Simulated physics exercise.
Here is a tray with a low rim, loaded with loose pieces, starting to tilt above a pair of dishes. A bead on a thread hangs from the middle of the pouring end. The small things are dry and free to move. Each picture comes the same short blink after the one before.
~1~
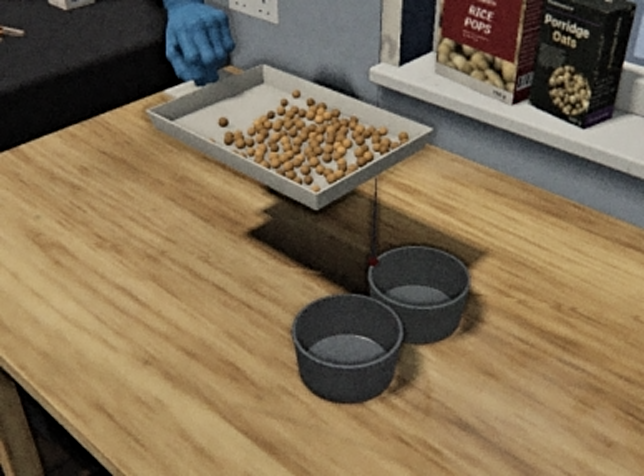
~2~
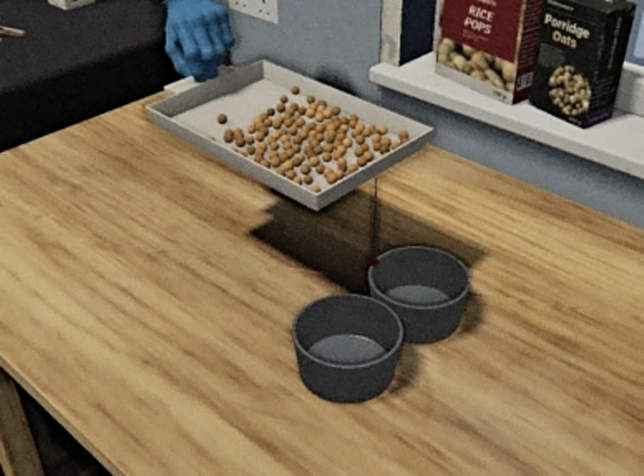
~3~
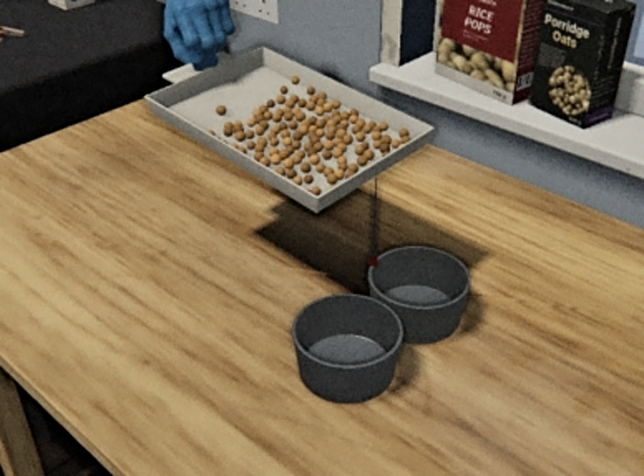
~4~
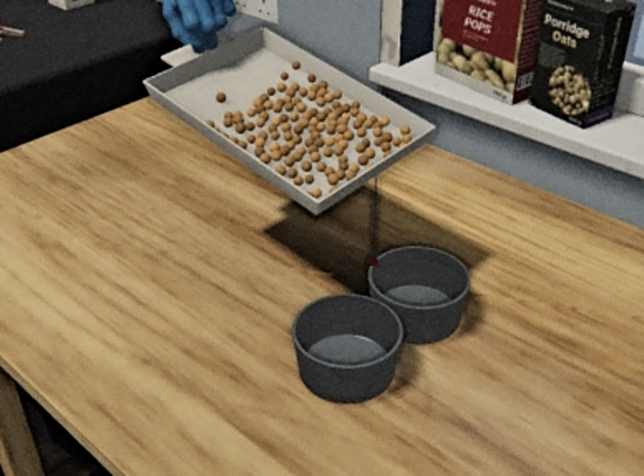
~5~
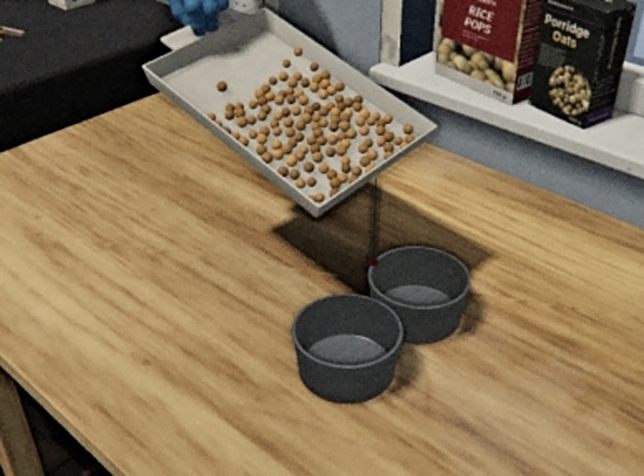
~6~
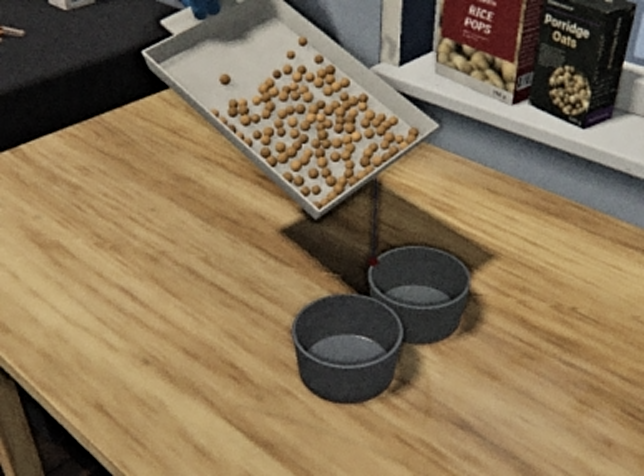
The clip shows a blue-gloved hand raising the far end of a shallow tray of round wooden beads above two dark dishes, tilting it increasingly toward its lower left corner, as the beads begin to shift along the tray.
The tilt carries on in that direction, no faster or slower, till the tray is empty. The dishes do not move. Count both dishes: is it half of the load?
Caught overall: More than half.
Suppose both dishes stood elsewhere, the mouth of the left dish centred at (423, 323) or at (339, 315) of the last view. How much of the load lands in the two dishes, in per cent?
Roughly 10 per cent, and 90 per cent.
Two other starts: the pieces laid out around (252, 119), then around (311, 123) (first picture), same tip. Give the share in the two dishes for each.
About 80 and 90 per cent.
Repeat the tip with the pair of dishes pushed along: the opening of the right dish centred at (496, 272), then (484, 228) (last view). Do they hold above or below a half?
First below a half, then under half.
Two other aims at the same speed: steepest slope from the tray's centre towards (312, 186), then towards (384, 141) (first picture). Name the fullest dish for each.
In turn: The left one; the right one.
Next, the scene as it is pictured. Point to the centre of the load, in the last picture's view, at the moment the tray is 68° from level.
At about (345, 184).
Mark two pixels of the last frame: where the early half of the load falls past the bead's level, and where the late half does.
First near (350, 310), later near (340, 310).
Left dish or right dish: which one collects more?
Fuller: Left.
Soon, tray tipped steeply; most on the tray; a small part in the left dish; a small part in the air.
A while on, tray tipped past a quarter turn; a stray few on the tray; most in the left dish; a stray few in the right dish; a small part outside both; a small part in the air.
Towards the end, tray tipped past a quarter turn; nearly all in the left dish; a stray few in the right dish; a small part outside both.
Finally, tray tipped past a quarter turn; nearly all in the left dish; a stray few in the right dish; a small part outside both.
